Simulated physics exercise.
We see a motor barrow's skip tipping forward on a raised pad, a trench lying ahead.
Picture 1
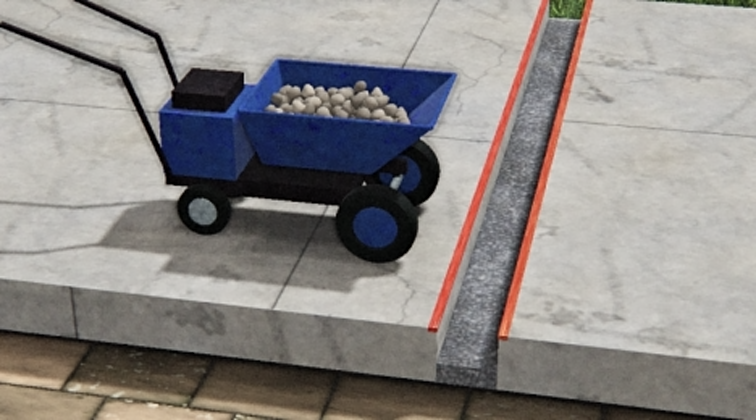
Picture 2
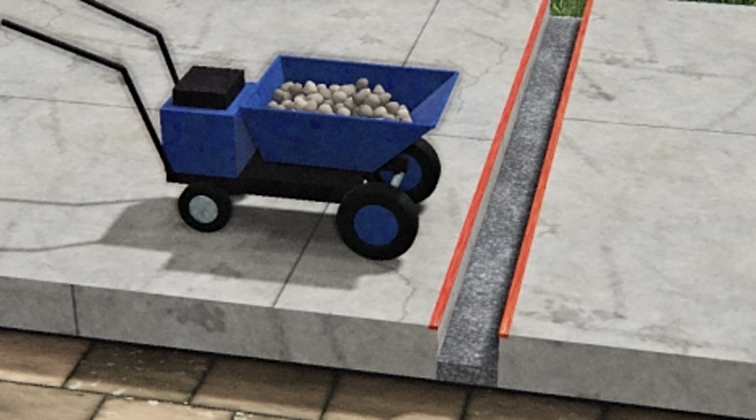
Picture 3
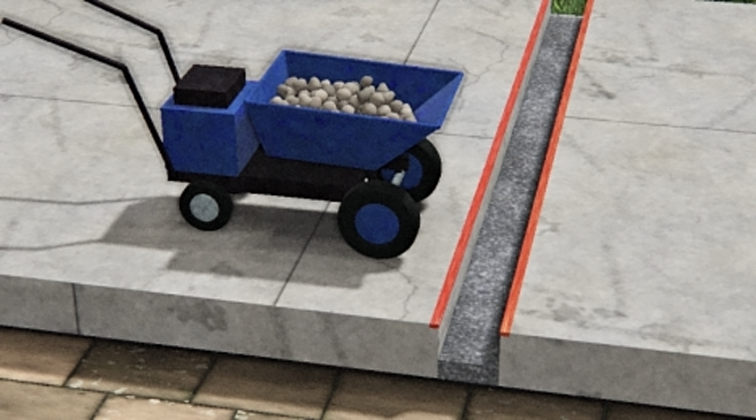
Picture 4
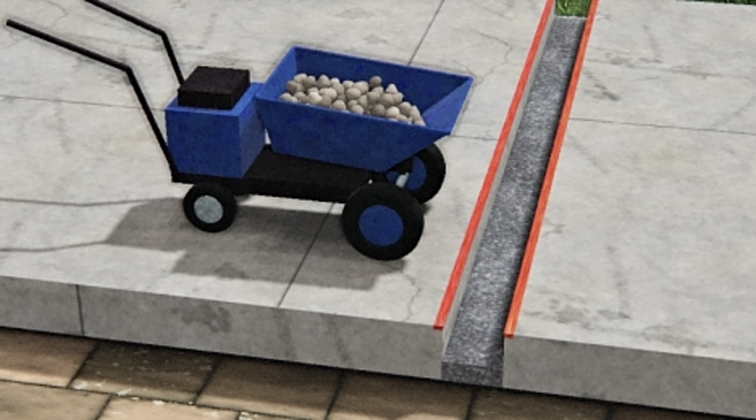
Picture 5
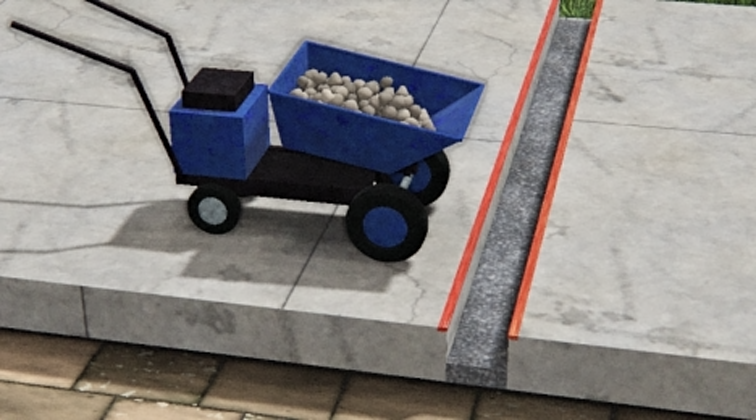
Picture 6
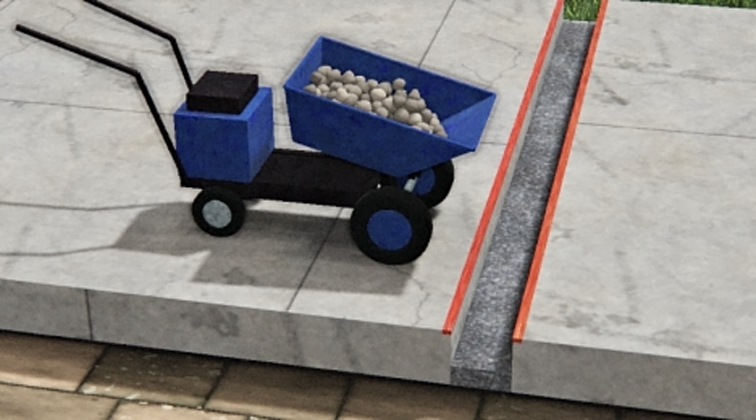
Blue motor barrow's skip of river pebbles tilting gradually forward to the right, beside an orange-edged trench in a raised pad.
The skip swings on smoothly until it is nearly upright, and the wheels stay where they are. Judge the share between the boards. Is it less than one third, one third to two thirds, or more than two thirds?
Beneath one third.
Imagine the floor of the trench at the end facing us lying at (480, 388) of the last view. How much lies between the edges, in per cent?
Estimate: Approx. 20 per cent.
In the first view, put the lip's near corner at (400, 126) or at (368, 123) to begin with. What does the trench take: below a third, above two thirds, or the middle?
Place one, above two thirds; place two, above two thirds.
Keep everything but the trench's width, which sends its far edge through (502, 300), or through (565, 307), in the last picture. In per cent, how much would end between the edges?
In order: 0 per cent, then 90 per cent.
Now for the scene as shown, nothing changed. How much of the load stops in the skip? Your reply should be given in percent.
I'd put it at about 20 per cent.
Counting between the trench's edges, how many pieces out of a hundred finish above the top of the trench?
Estimate: Around 15 %.
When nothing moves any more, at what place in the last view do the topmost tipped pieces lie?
Roughly at (561, 220).
Just after the last frame, skip tipped well over; every one in the skip.
A moment on, skip tipped steeply; the larger part in the skip; just a few in or heaped over the trench; roughly a quarter beyond it; just a few falling.
Further on, skip tipped right over; roughly a quarter in the skip; about a tenth in or heaped over the trench; roughly two thirds beyond it.
When it is over, skip tipped right over; roughly a quarter in the skip; roughly a quarter in or heaped over the trench; roughly two thirds beyond it.
